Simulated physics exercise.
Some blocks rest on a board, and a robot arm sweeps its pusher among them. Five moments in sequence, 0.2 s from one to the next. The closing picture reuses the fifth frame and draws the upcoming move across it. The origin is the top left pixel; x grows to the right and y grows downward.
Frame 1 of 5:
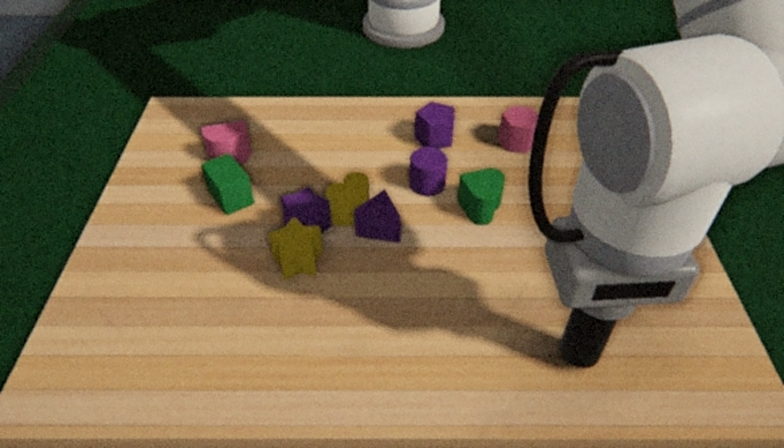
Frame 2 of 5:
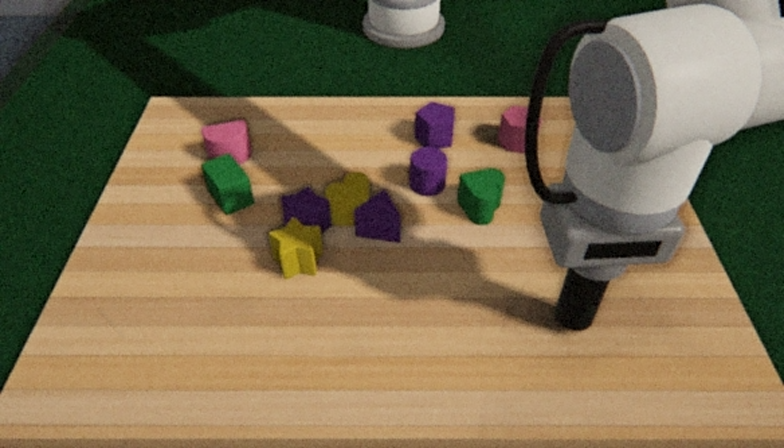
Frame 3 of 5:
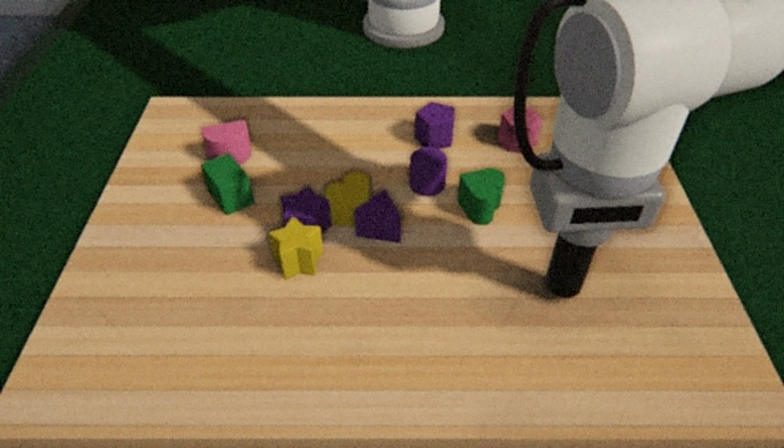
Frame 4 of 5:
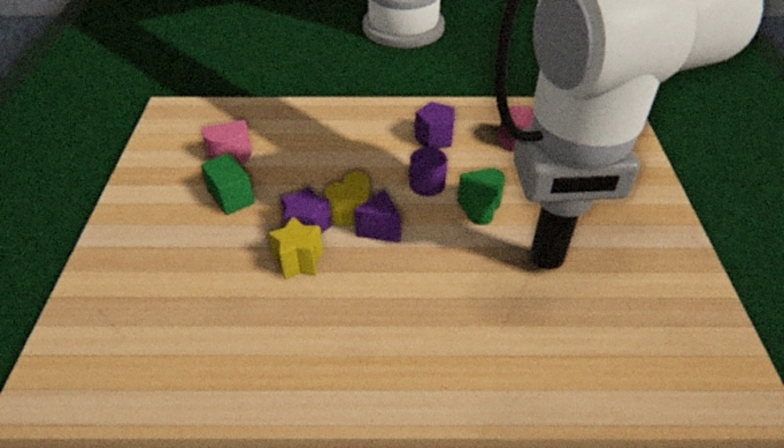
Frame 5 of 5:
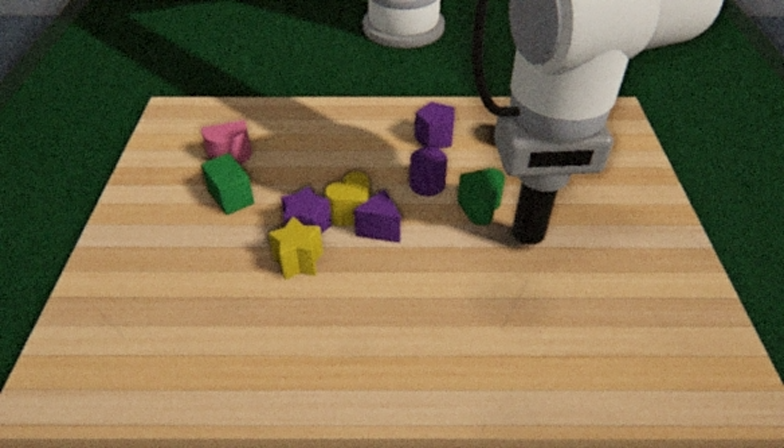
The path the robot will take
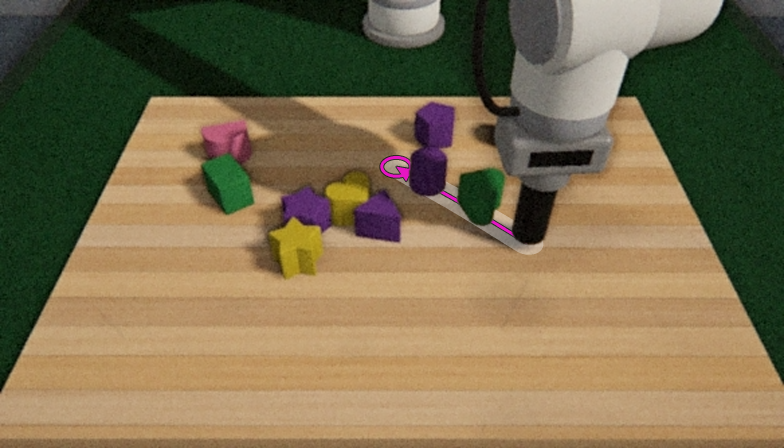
A white robot arm with a black pusher reaches over a striped wooden board on a dark green surface, seen from above at a fixed angle. Purple, green, yellow and pink blocks sit across the board's middle and far side, including a yellow star near the centre-left. The arm moves steadily away and slightly left, bringing its pusher close beside the green heart-shaped block, while the blocks stay still.
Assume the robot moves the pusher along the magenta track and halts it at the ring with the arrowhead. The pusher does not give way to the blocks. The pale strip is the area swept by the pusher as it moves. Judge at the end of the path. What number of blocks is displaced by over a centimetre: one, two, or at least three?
Two blocks move.
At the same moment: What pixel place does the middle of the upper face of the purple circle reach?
Around pixel (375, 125).
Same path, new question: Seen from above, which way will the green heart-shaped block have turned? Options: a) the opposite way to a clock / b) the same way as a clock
b
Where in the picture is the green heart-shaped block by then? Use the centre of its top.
I expect it at (450, 144).
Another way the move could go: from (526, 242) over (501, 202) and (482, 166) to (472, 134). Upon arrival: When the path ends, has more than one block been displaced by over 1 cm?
No, I don't think so.
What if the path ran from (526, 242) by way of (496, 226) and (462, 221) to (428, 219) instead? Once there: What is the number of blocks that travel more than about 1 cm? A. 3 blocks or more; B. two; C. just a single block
Choice C: Just a single block.
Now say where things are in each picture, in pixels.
In the first frame, pusher tip (579, 351); block tops, purple circle (429, 157); purple pentagonal block (437, 112); green heart-shaped block (484, 181).
In the second frame, pusher (574, 316); blocks unchanged.
In the third frame, pusher (563, 284); blocks unchanged.
In the fourth frame, pusher (547, 257); blocks unchanged.
In the fifth frame, pusher (528, 233); purple circle (429, 157); purple pentagonal block (437, 112); green heart-shaped block (484, 181).
Path on the board, straight from (526, 242) to (396, 167).
On the path given first. One third of the way, pusher (480, 204); green heart-shaped block (468, 165), turned 30° clockwise.
Two thirds of the way, pusher (437, 180); purple circle (410, 146); green heart-shaped block (453, 146), turned 95° clockwise.
At the end, pusher (396, 158); purple circle (375, 125); purple pentagonal block in place; green heart-shaped block (450, 144), turned 115° clockwise.
